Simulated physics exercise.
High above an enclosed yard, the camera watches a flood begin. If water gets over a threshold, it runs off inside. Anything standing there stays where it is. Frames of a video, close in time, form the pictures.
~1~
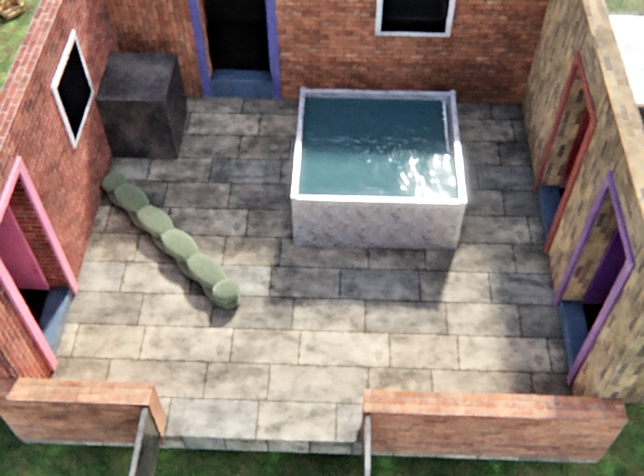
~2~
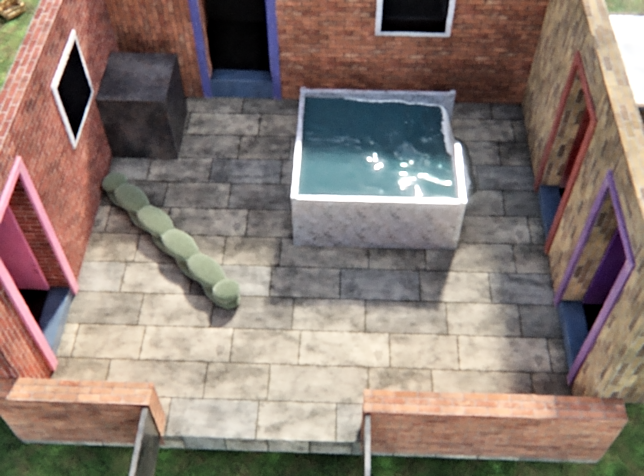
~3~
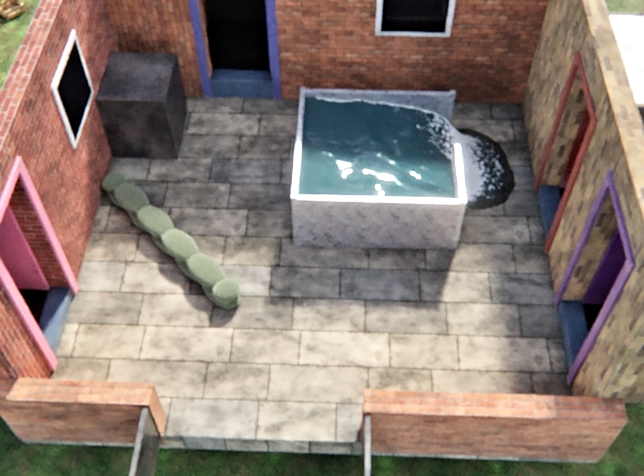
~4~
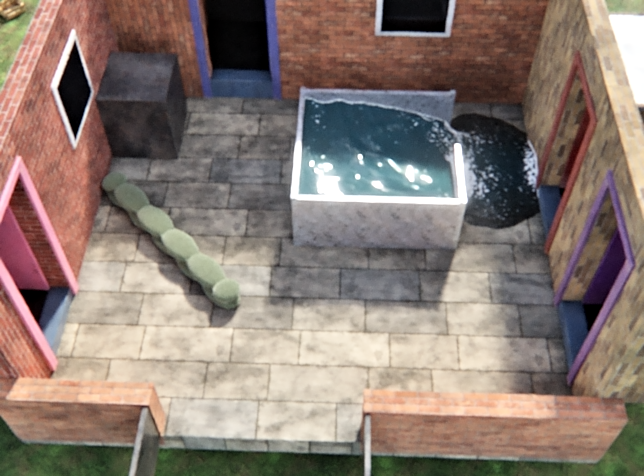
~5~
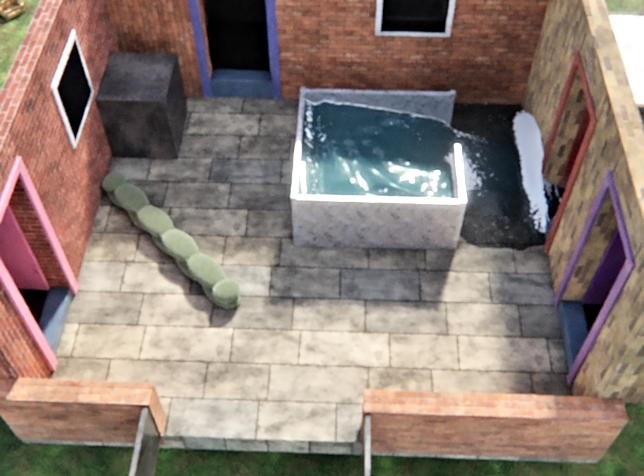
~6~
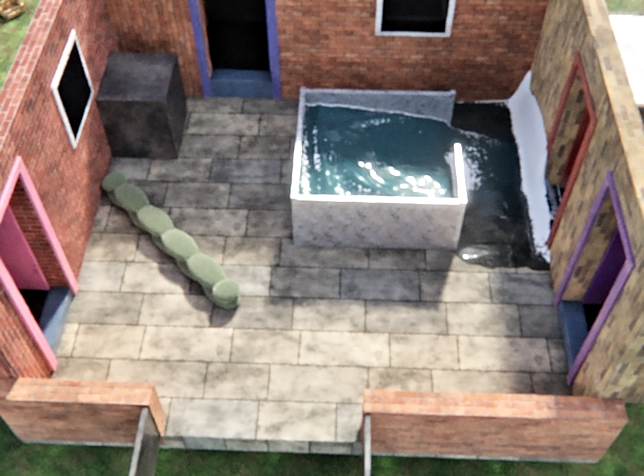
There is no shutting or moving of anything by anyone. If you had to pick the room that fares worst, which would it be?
I would pick the red room.
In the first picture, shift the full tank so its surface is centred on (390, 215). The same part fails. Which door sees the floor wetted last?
The one in pink.
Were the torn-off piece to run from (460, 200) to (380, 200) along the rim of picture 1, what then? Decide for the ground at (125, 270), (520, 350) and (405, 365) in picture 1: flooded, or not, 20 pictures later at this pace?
The first spot is left untouched, the second is soaked through and the third is soaked through.
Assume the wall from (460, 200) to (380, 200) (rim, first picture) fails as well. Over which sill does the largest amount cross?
Greatest inflow: The door marked purple.
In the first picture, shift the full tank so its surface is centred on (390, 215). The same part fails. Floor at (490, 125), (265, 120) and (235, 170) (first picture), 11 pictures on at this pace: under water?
Log, spots in order: Taken by the flood / unwetted / unwetted.
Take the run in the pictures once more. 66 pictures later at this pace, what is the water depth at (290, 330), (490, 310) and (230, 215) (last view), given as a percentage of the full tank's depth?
The depths come to near 4, 10 and 12 per cent respectively.
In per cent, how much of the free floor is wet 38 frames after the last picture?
That comes to about 90 per cent.
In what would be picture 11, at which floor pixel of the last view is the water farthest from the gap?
The farthest wet point should be near (559, 396).
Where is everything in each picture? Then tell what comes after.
In the first picture, still water in the open tank at (378, 147).
In the second picture, the front is at a hidden place, out from the gap at (447, 153).
In the third picture, the front is at (507, 186), out from the gap at (447, 154).
In the fourth picture, the front is at (537, 204), out from the gap at (446, 155).
In the fifth picture, the front is at (520, 109), out from the gap at (446, 155).
In the sixth picture, the front is at (547, 263), out from the gap at (447, 155).
A moment on, water covers 15 % of the floor; purple door wet at the sill, nothing in, blue door not reached, pink door not reached, red door some in.
Next, water covers 40 % of the floor; purple door wet at the sill, nothing in, blue door wet at the sill, nothing in, pink door not reached, red door a lot in.
Then, water covers 55 % of the floor; purple door wet at the sill, nothing in, blue door wet at the sill, nothing in, pink door not reached, red door a lot in.
Later, water covers 90 % of the floor; purple door wet at the sill, nothing in, blue door wet at the sill, nothing in, pink door wet at the sill, nothing in, red door a lot in.
In the end, water covers 95 % of the floor; purple door a trickle in, blue door wet at the sill, nothing in, pink door wet at the sill, nothing in, red door a lot in; the red door has let in the most.
